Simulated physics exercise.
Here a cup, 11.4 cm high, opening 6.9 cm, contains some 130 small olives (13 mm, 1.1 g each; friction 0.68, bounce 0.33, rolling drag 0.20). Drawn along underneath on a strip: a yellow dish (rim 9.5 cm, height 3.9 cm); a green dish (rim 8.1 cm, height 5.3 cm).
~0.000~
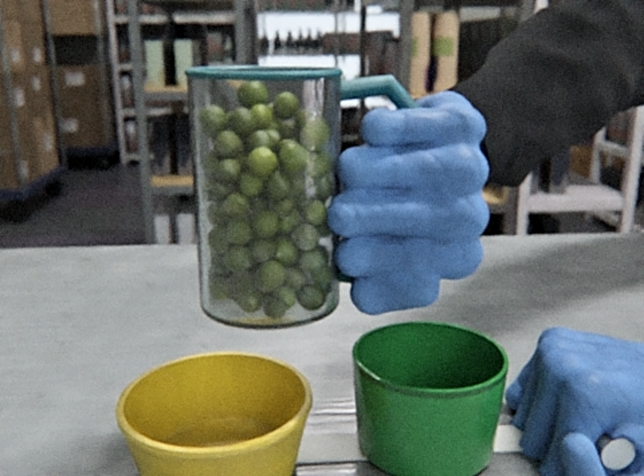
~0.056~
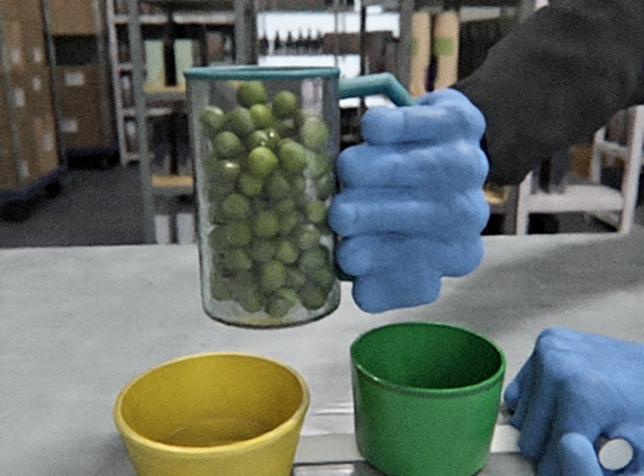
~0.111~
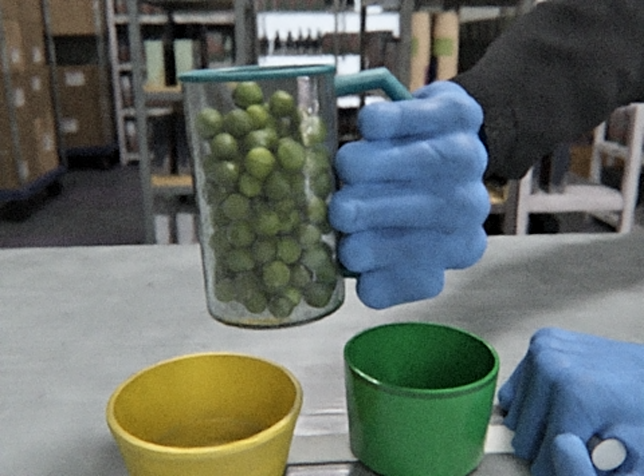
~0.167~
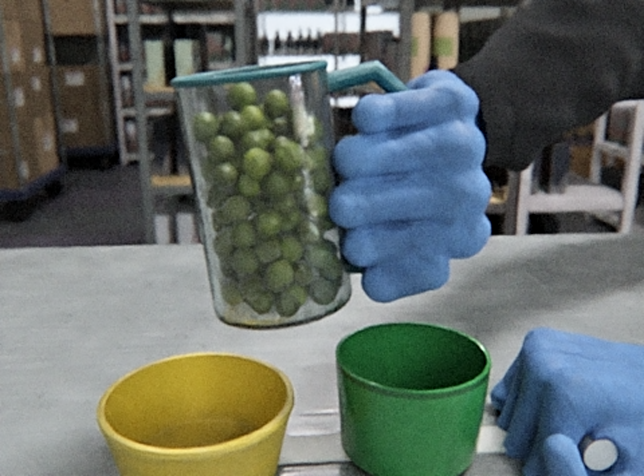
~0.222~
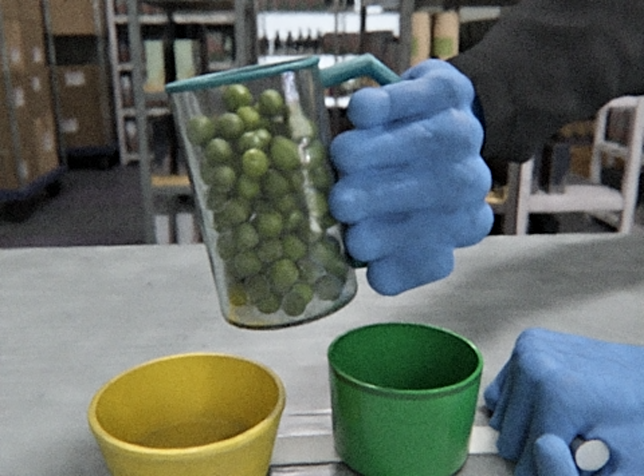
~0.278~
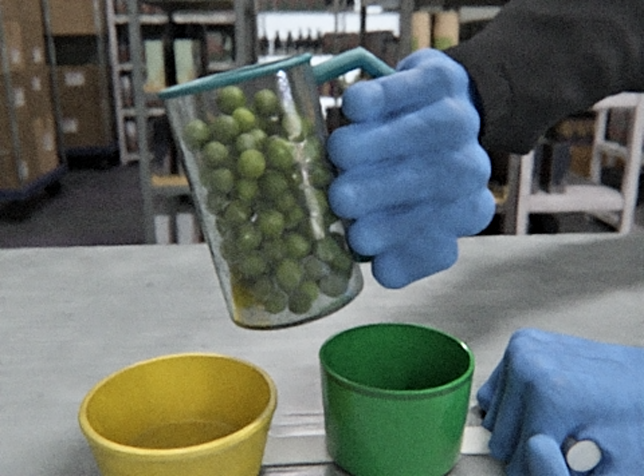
The footage shows a blue-gloved hand holding a clear cup of small green olives above a yellow dish and a green dish, then tilting it slightly to the left as both dishes slide a little leftward on the table.
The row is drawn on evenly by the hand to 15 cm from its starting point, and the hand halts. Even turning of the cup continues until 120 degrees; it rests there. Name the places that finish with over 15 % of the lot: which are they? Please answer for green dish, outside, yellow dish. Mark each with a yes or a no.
Marks: Green dish yes, outside everything no, yellow dish no.
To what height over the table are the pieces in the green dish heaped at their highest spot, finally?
7.5 centimetres or so.
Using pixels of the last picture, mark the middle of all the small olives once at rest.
The middle comes to rest at roughly (151, 396) in the last picture.
After 0.90 s, tilt 53 degrees; cup 100 %; middle of all pieces on or above the table near (281, 204).
After 1.41 s, tilt 85 degrees; cup 100 %; middle of all pieces on or above the table near (284, 198).
After 1.89 s, tilt 115 degrees; green dish 10 %, cup 85 %; middle of all pieces on or above the table near (263, 228).
After 2.35 s, tilt 120 degrees; green dish 70 %, cup 25 %; middle of all pieces on or above the table near (172, 364).
In the end, at 3.1 s, yellow dish 0 %, green dish 100 %, cup 0 %, outside 0 %.
